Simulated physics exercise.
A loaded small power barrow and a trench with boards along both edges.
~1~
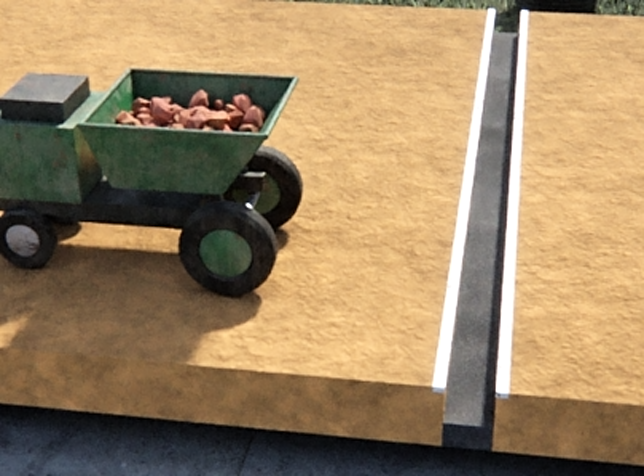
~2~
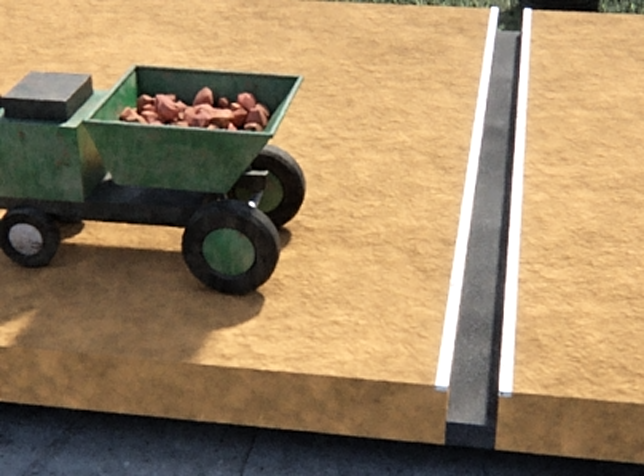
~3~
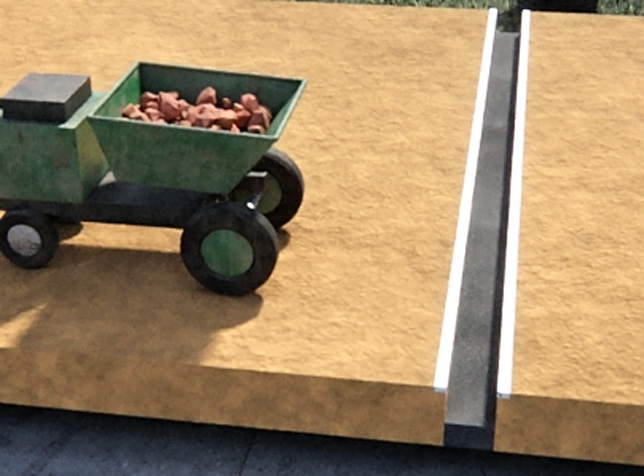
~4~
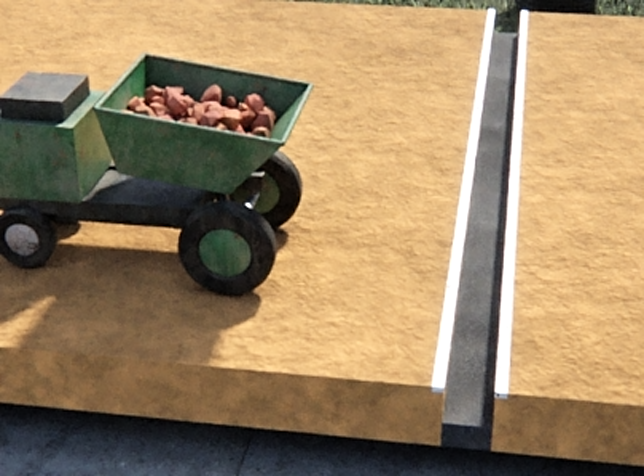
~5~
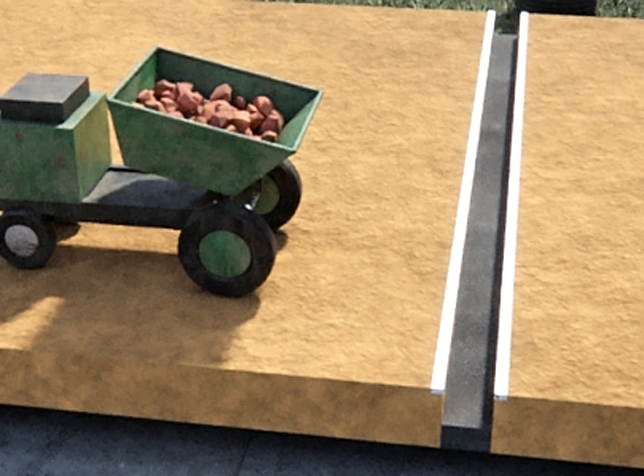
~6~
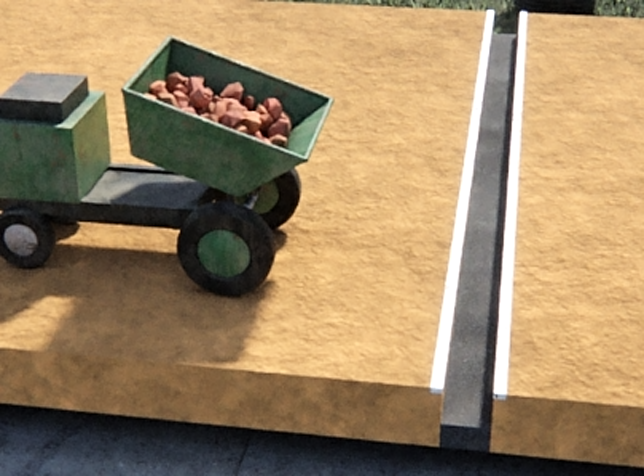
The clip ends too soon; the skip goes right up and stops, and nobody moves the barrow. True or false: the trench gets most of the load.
False.
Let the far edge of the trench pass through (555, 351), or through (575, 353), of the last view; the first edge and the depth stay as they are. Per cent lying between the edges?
In turn 30 and 30 in a hundred.
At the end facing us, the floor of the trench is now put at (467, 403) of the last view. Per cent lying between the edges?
Estimate: Approx. 20 %.
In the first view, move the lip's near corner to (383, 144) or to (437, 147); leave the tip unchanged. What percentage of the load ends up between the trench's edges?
First try: Some 50 %; second try: 0 %.
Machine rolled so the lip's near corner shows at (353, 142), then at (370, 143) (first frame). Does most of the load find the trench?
Try one: The greater share. Try two: The greater share.
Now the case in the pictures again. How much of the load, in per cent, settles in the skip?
Estimate: Some 15 %.
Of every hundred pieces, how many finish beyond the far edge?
Close to 0 in a hundred.
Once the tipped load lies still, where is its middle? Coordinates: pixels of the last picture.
I'd mark it at roughly (424, 267).
Soon, skip tipped steeply; all in the skip.
A while on, skip tipped right over; most in the skip; about a quarter short of the trench; a stray few falling.
Towards the end, skip tipped right over; about a quarter in the skip; about two thirds short of the trench; about a quarter in or heaped over the trench; a stray few beyond it.
Finally, skip tipped right over; about a quarter in the skip; about two thirds short of the trench; about a quarter in or heaped over the trench; a stray few beyond it.
